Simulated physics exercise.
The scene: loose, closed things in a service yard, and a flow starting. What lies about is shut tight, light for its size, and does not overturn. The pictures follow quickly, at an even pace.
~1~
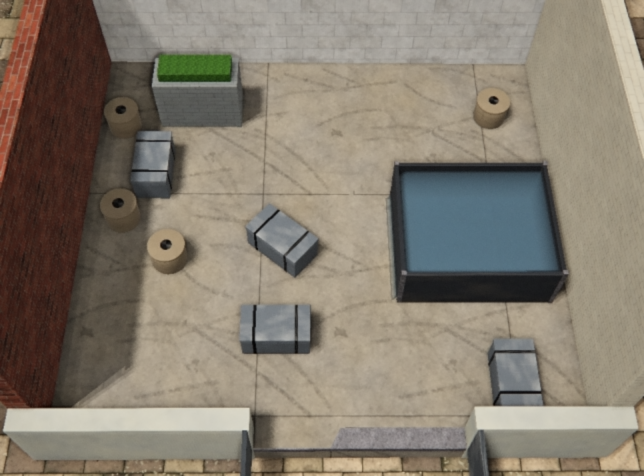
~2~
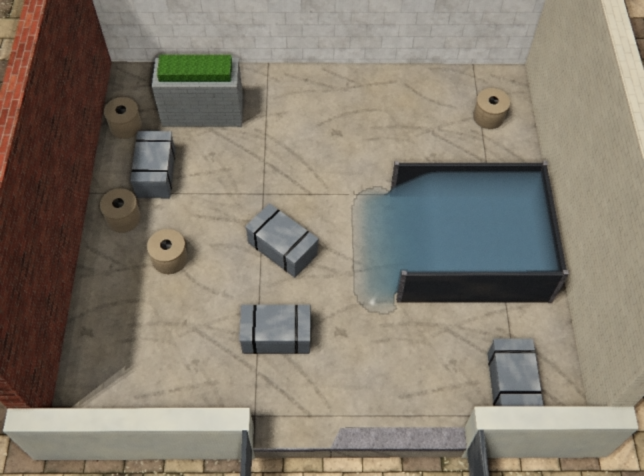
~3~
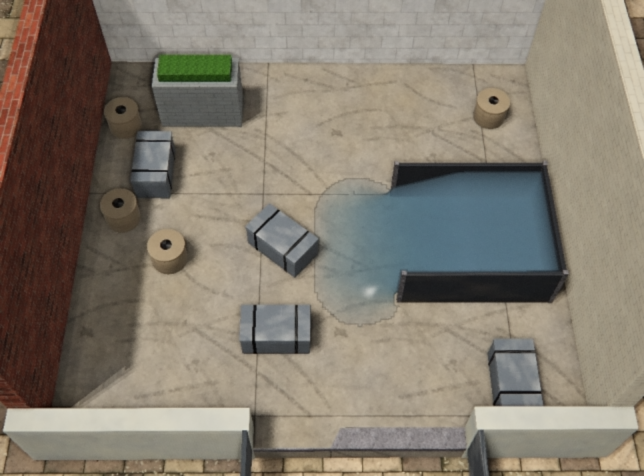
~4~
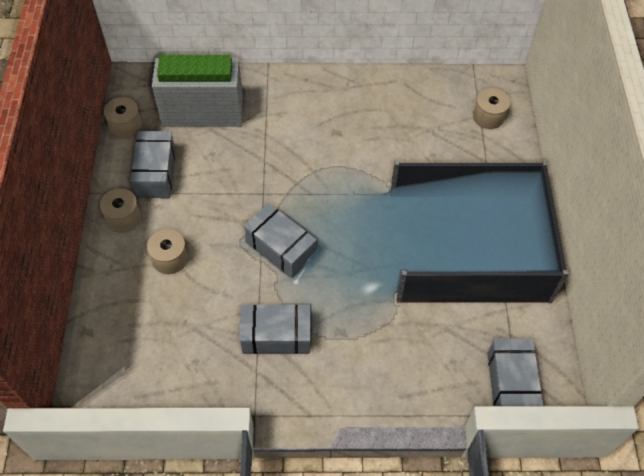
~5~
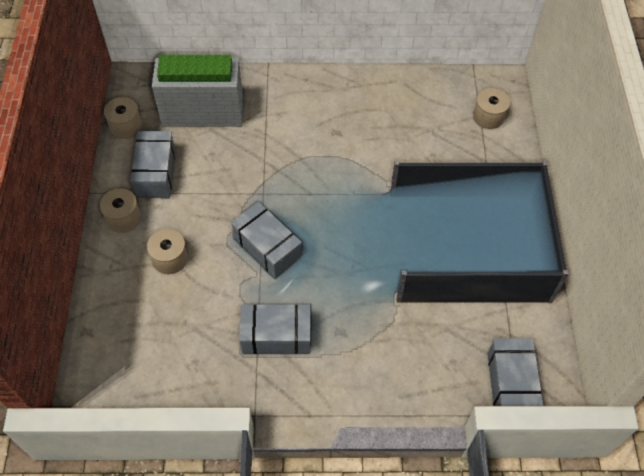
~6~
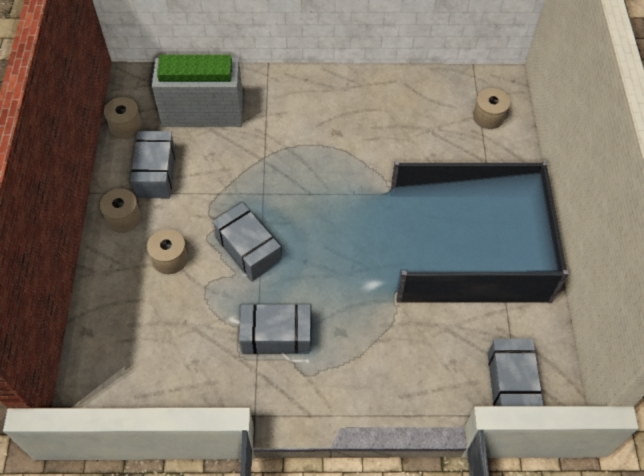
Water poured out of the left side of a dark tank and spread across the yard floor, reaching two strapped gray trunks, then pushed the nearer one a short way left, turning it slightly.
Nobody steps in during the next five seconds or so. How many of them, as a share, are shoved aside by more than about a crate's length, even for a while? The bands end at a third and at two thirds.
It is two thirds or more.
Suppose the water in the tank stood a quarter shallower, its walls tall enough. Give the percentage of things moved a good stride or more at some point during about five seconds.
About 60 per cent.
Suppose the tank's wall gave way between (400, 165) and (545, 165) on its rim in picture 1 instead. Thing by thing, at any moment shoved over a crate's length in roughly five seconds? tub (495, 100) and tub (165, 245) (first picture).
In that order: That far or more, less than that.
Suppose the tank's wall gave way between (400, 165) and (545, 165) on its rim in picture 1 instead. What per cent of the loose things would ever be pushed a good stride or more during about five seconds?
Close to 10 %.
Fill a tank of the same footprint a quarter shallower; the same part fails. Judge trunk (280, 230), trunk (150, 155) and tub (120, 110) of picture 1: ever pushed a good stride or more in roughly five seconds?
In turn: That far or more, shifted that much, moved that far.
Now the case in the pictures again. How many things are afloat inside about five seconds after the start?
3 of them.
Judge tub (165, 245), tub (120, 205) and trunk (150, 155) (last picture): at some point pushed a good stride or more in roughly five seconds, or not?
As listed: Swept aside, swept aside, swept aside.
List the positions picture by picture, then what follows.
The first frame shows a trunk at (281, 232), on the bottom; a tub at (118, 203) rests on the ground; 0 of 8 have shifted.
The second frame shows a trunk at (281, 232), on the bottom; a tub at (118, 203) rests on the ground; 0 of 8 have shifted.
The third frame shows a trunk at (281, 232) rests on the ground; a tub at (118, 203) rests on the ground; 0 of 8 have shifted.
The fourth frame shows a trunk at (280, 232), on the bottom; a tub at (118, 203), on the bottom; 0 of 8 have shifted.
The fifth frame shows a trunk at (266, 232) rests on the ground, close to its start; a tub at (118, 203), on the bottom; 1 of 8 have shifted.
The sixth frame shows a trunk at (246, 234) rests on the ground, a stride from its start; a tub at (118, 203), on the bottom; 1 of 8 have shifted.
A moment on, 1 of 8 are well off their spots; 0 afloat.
Next, 4 of 8 are well off their spots; 4 afloat.
Later, 5 of 8 are well off their spots; 6 afloat.
In the end, 6 of 8 are well off their spots, and 6 have been at some point; 3 afloat.
